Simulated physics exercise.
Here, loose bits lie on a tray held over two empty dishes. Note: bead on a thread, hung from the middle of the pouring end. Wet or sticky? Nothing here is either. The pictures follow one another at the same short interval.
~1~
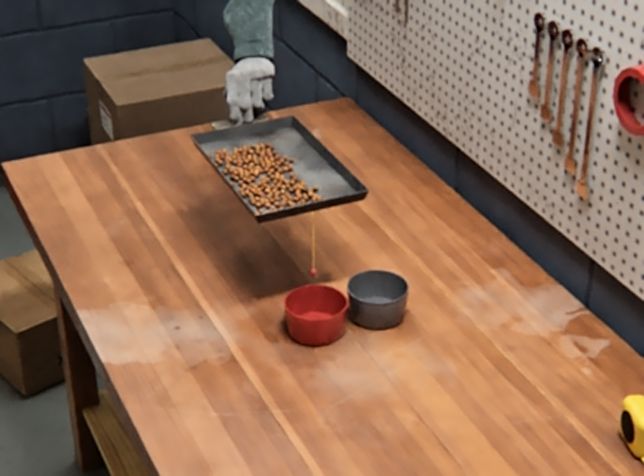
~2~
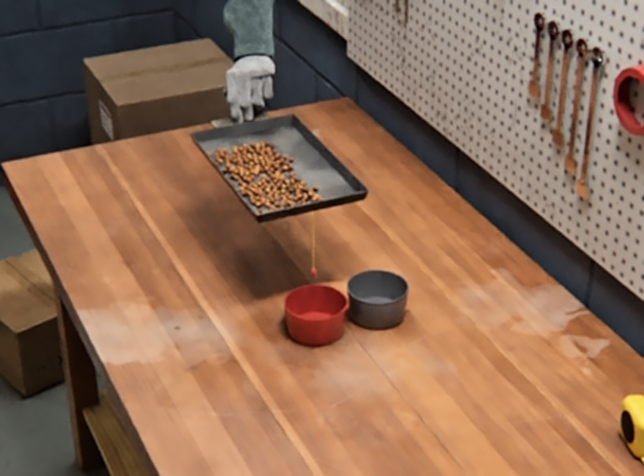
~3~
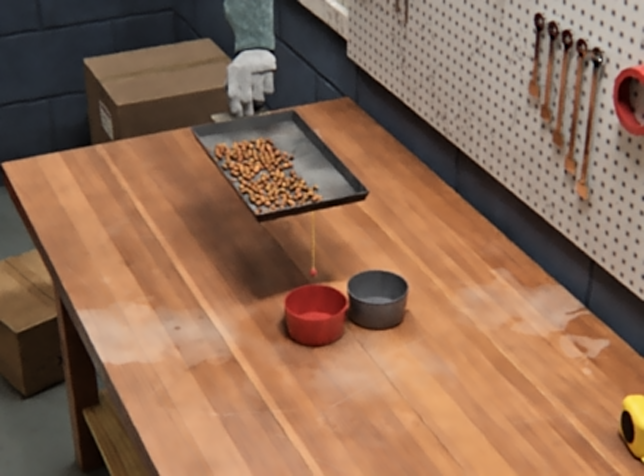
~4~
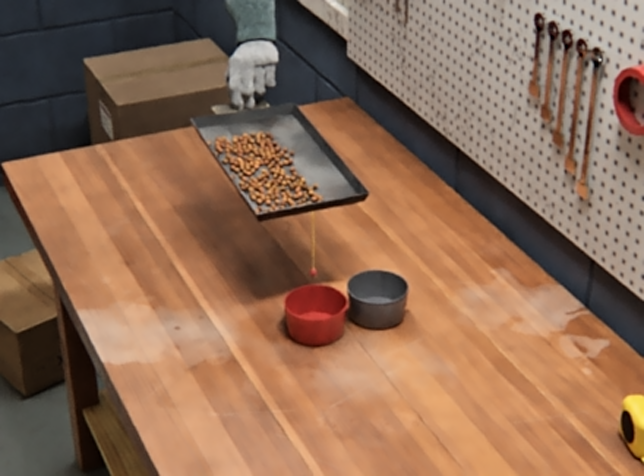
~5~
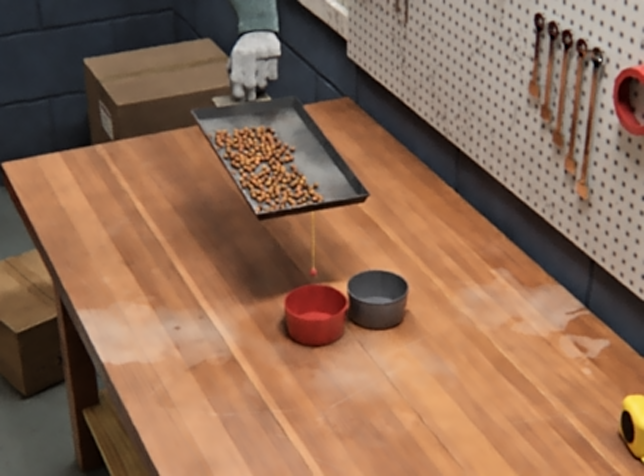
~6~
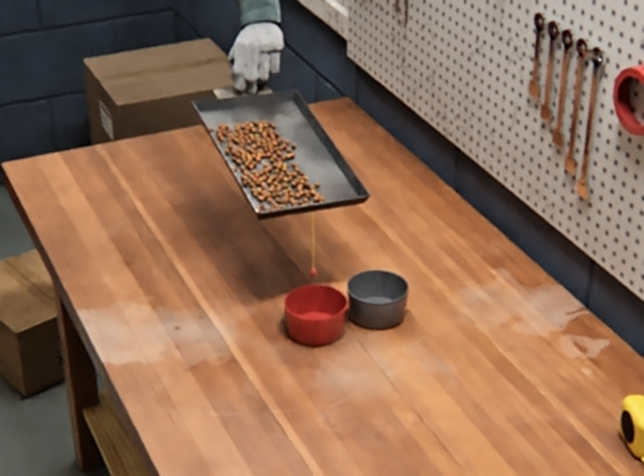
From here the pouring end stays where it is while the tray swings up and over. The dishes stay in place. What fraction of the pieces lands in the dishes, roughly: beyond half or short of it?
The dishes end up holding in excess of half.
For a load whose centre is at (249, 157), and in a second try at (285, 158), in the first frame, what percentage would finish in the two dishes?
First case: Some 80 %; second case: Some 80 %.
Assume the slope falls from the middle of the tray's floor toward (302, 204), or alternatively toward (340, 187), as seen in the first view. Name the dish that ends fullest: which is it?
Result - first place: The left side, second place: The right side.
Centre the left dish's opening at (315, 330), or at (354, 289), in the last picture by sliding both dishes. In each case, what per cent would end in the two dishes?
Roughly 0% the first time and 80% the second time.
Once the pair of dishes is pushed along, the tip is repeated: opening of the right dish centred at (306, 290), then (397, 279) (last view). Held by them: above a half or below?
In order, they'd catch a minor share, and next a major share.
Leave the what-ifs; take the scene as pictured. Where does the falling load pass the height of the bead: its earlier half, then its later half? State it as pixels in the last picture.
Early-half point (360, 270); late-half point (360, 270).
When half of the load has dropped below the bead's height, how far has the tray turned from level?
Angle reached: About 85°.
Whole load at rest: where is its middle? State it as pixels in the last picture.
Resting centre, last frame: Roughly (374, 308).
Shortly afterwards, tray tipped steeply; all but a few on the tray; a little in the right dish; only a few in the air.
Next, tray tipped right over; near a quarter on the tray; a little in the left dish; near half in the right dish; a little outside both; near a quarter in the air.
Some moments later, tray tipped past a quarter turn; a little in the left dish; near two thirds in the right dish; a little outside both.
In the end, tray tipped past a quarter turn; a little in the left dish; near two thirds in the right dish; a little outside both.
